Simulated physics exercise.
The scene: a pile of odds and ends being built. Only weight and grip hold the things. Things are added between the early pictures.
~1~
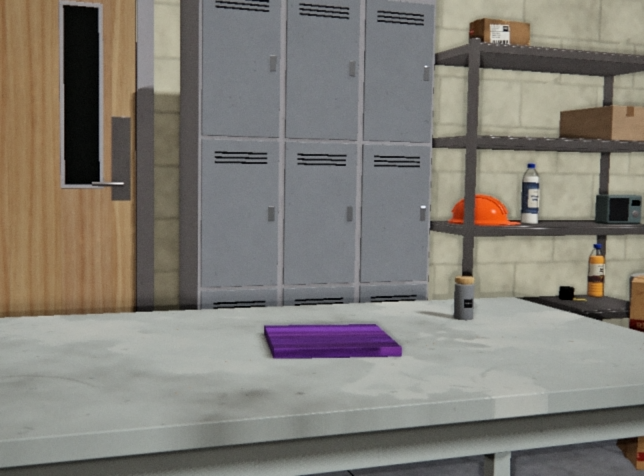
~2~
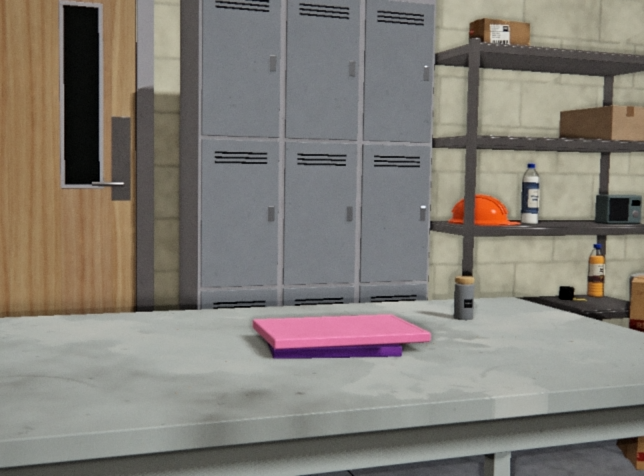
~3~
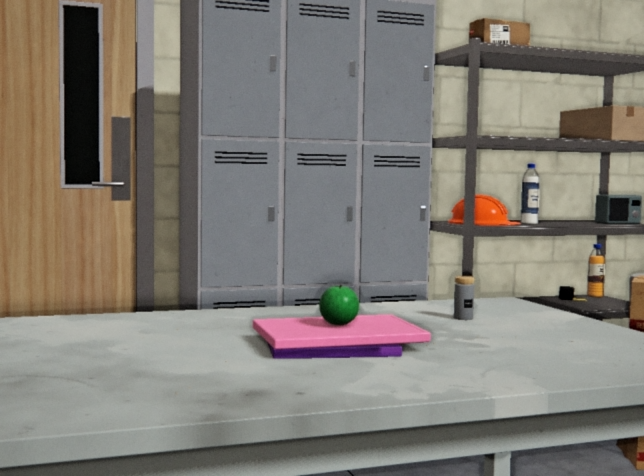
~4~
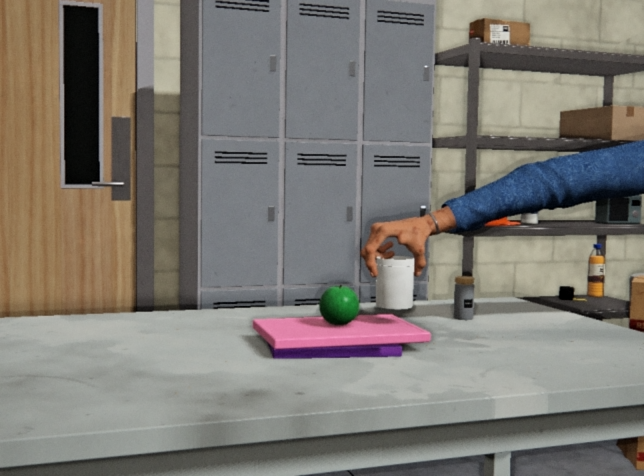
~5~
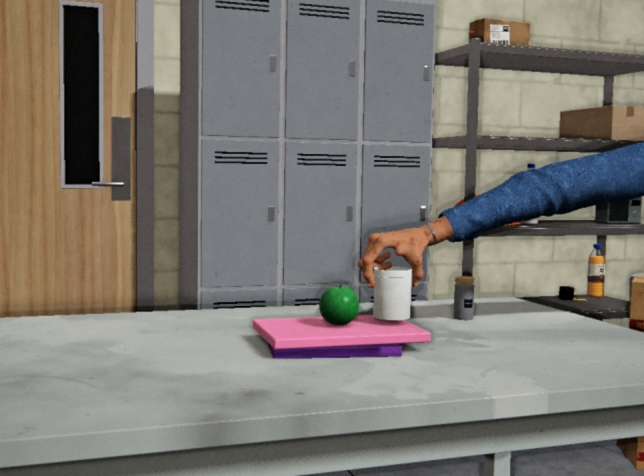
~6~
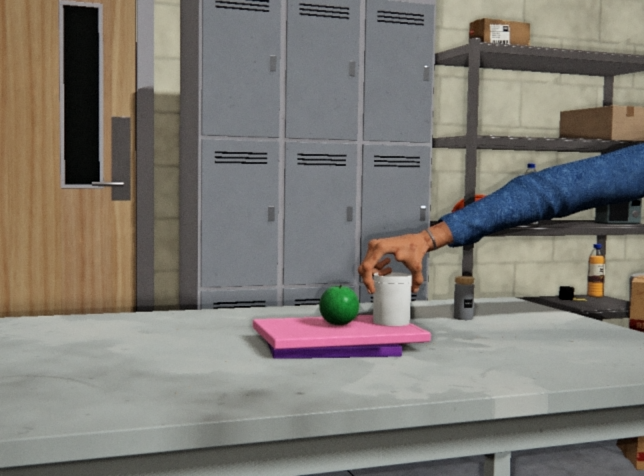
In the video, a pink tray appears on a purple slab on a table, followed by a green apple on top. A hand then reaches in from the right and lowers a white cup onto the tray beside the apple.
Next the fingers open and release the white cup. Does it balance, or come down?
Here the pile holds.
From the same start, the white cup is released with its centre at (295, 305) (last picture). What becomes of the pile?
Then it keeps its balance.
Then, 0.40 s after the last picture, nothing has stirred.
Then, 0.80 s after the last picture, white cup resting near (392, 299).
At rest, all 5 in place. Seen from the same camera at the end, white cup near (392, 299). The pile keeps its balance.
